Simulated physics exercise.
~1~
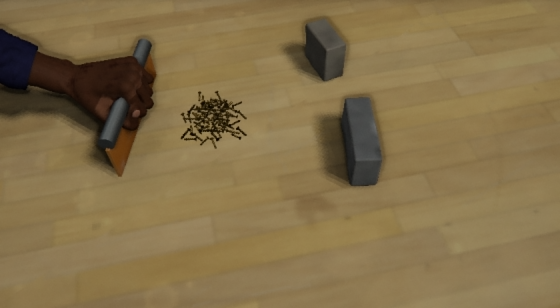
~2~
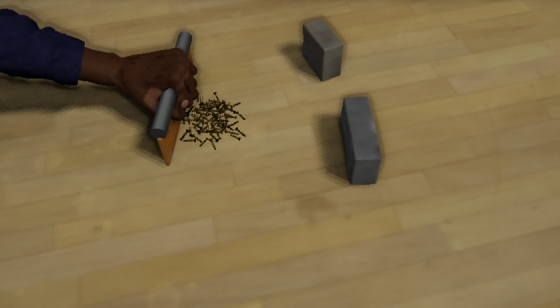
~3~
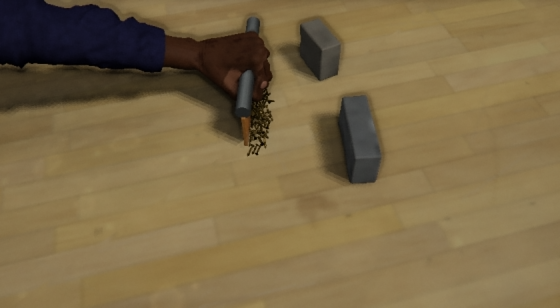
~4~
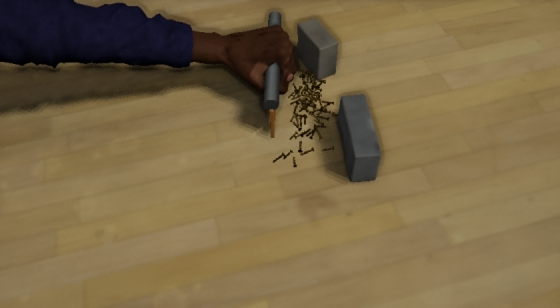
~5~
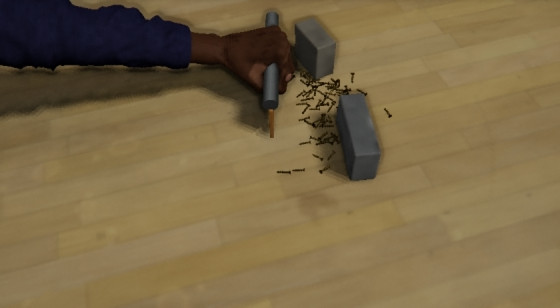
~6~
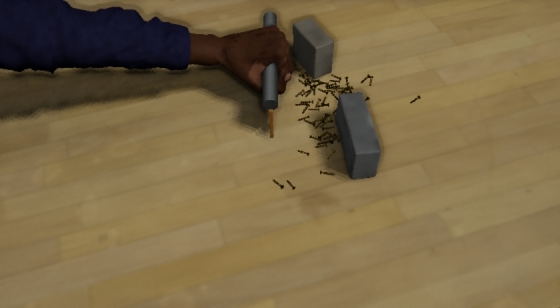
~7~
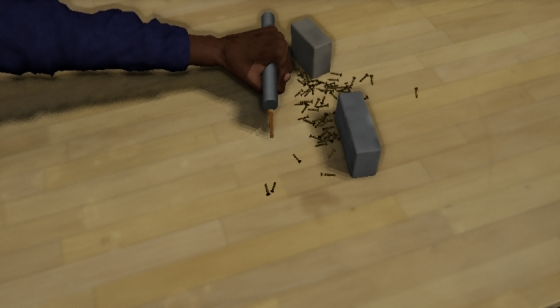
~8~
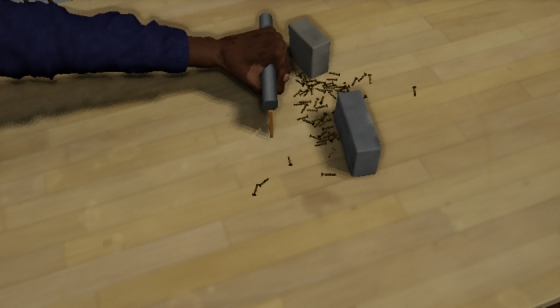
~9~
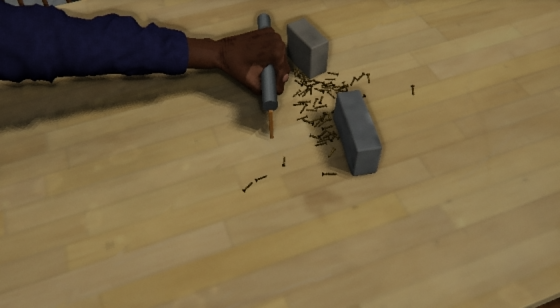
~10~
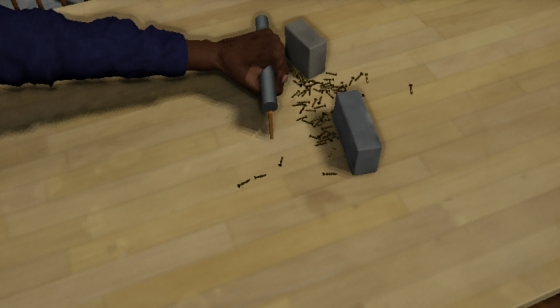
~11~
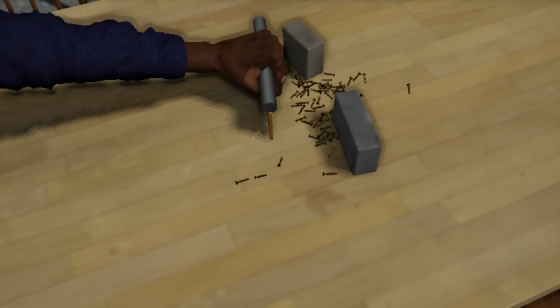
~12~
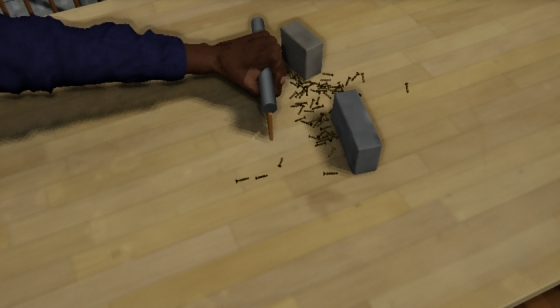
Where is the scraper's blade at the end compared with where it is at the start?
It starts at the left, on the far side of the screws from the blocks, and ends further right and slightly higher in view, just short of the two grey blocks.
